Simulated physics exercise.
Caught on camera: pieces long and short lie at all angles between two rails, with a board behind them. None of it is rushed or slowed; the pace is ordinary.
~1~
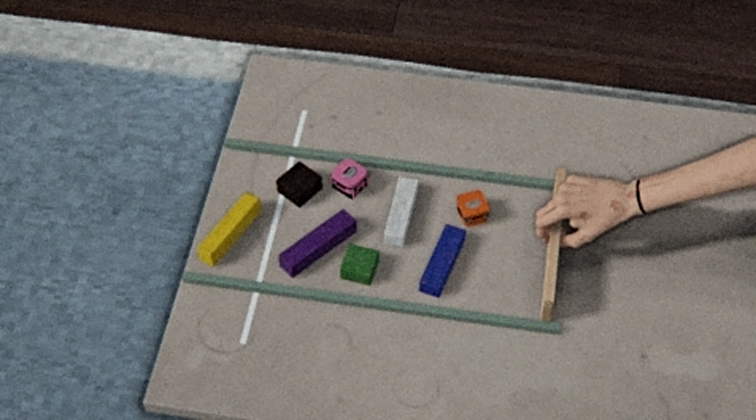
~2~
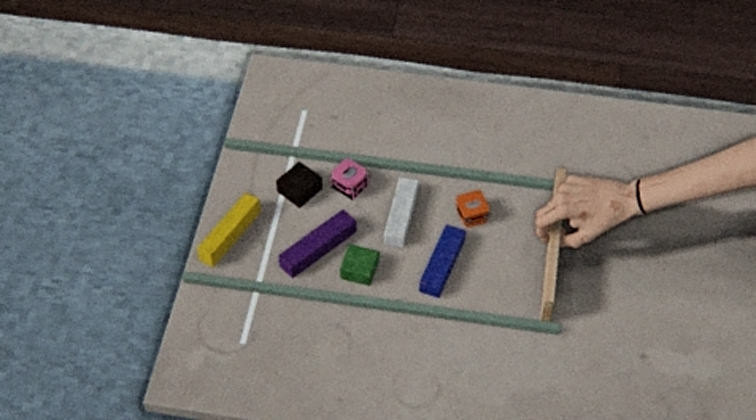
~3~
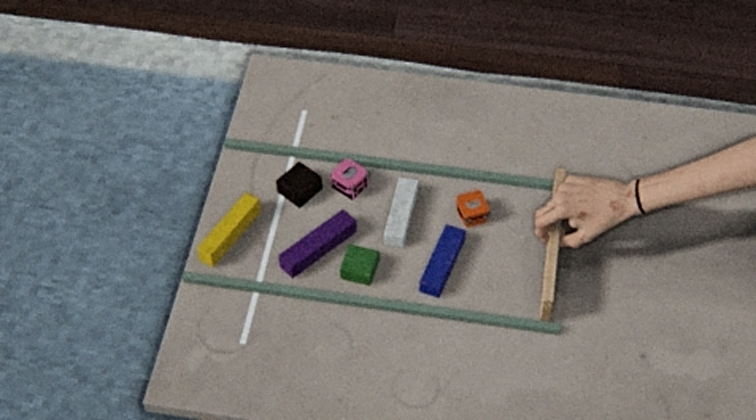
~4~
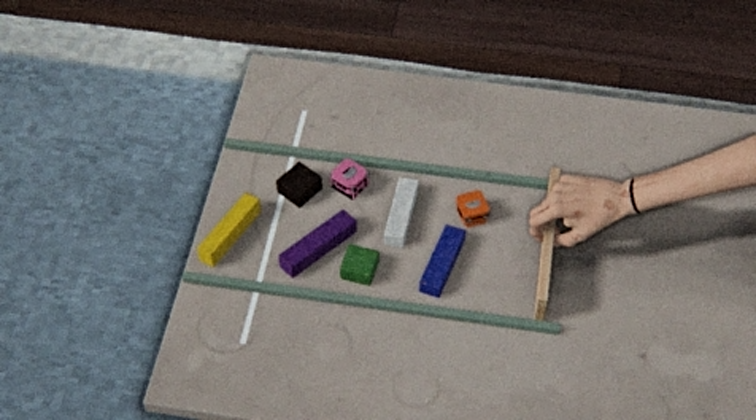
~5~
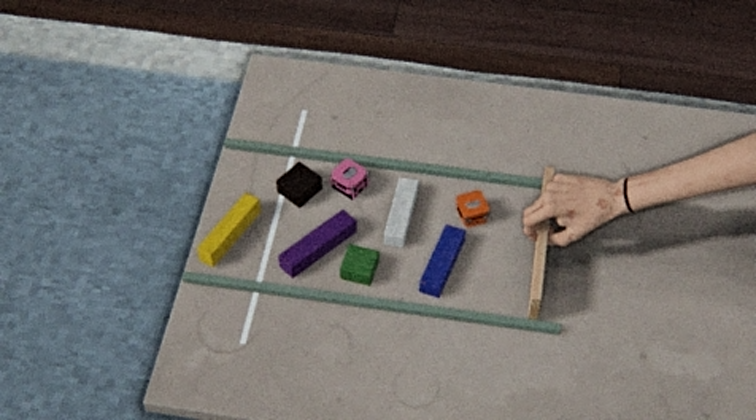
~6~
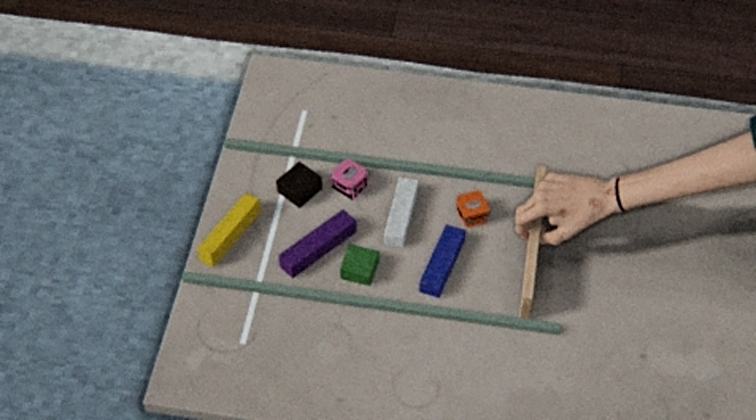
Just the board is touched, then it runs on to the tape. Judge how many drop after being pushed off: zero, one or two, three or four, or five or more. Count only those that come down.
Just one or two.
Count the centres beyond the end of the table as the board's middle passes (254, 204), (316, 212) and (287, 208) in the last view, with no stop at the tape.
3; 0; 0.
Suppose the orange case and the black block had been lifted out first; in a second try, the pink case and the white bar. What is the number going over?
1 and 0.
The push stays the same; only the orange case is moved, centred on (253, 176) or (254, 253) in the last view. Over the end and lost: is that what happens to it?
Lab note - orange case, try one ends off, try two ends off.
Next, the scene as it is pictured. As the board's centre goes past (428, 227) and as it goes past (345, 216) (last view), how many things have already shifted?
At the first spot 3, then 7.
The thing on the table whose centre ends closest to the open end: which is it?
Black block.
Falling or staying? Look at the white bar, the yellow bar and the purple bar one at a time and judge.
So the white bar remains aboard; as for the yellow bar, it comes off; and the purple bar remains aboard.
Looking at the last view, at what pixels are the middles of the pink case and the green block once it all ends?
The first one ends at (273, 160), the second at (228, 250).
Soon after, none off yet; yellow bar at rest near (230, 229); black block at rest near (299, 185); purple bar at rest near (318, 243).
In the end, the number that fall off is one or two; gone, yellow bar.
